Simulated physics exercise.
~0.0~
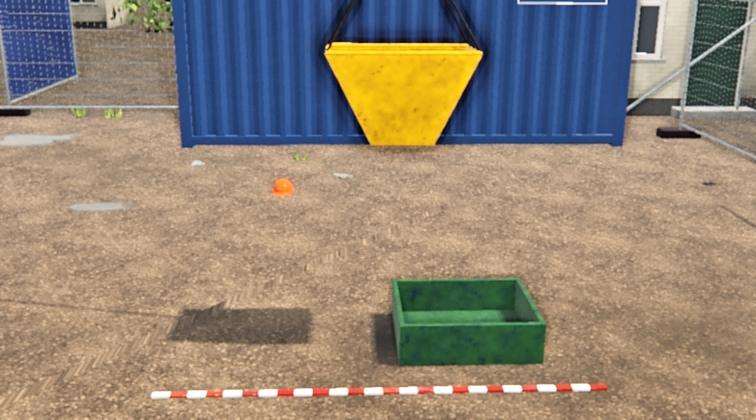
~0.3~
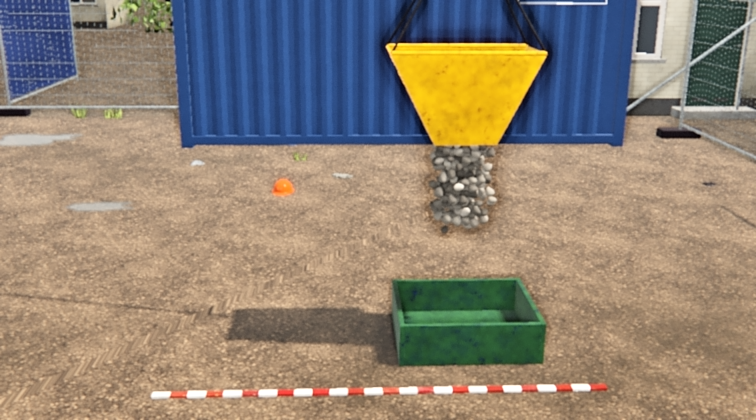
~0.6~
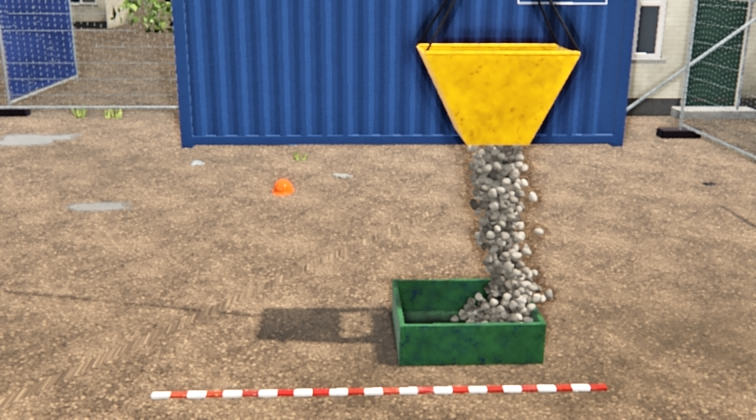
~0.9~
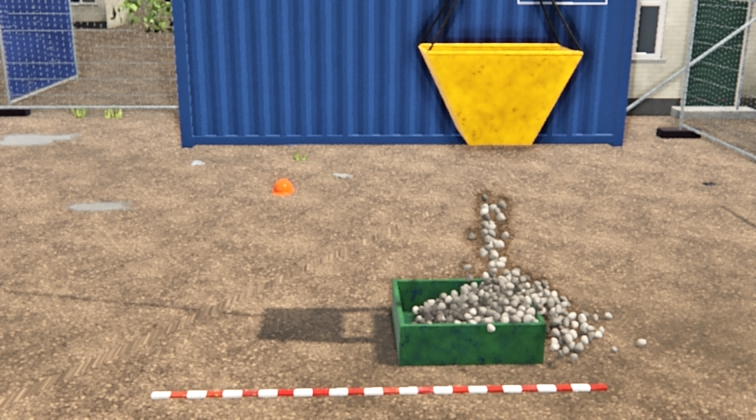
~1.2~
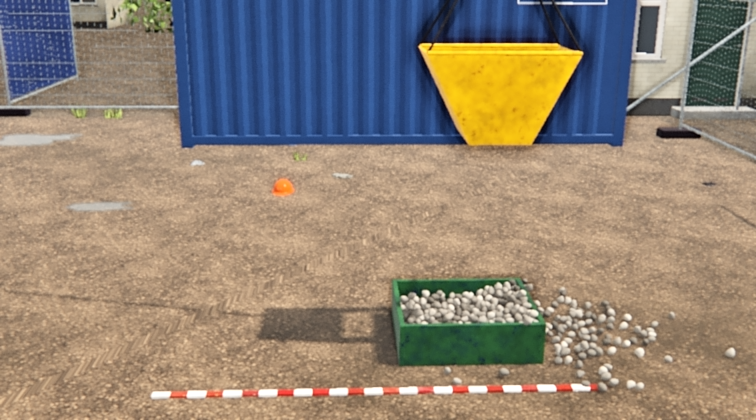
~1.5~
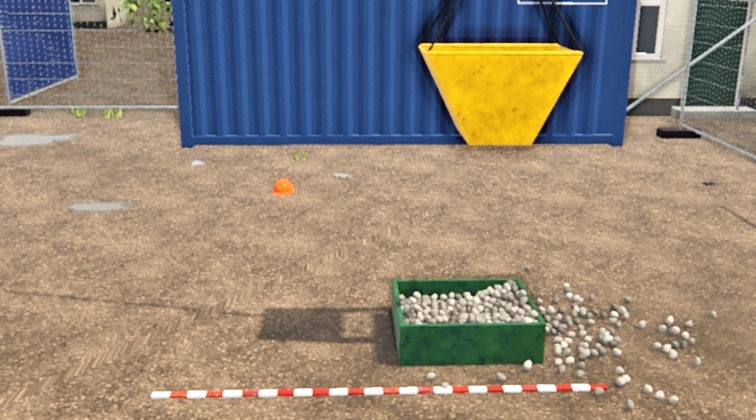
Construction yard, with a yellow skip moving right and dropping grey stones into a green bin, some spilling on the ground to its right.
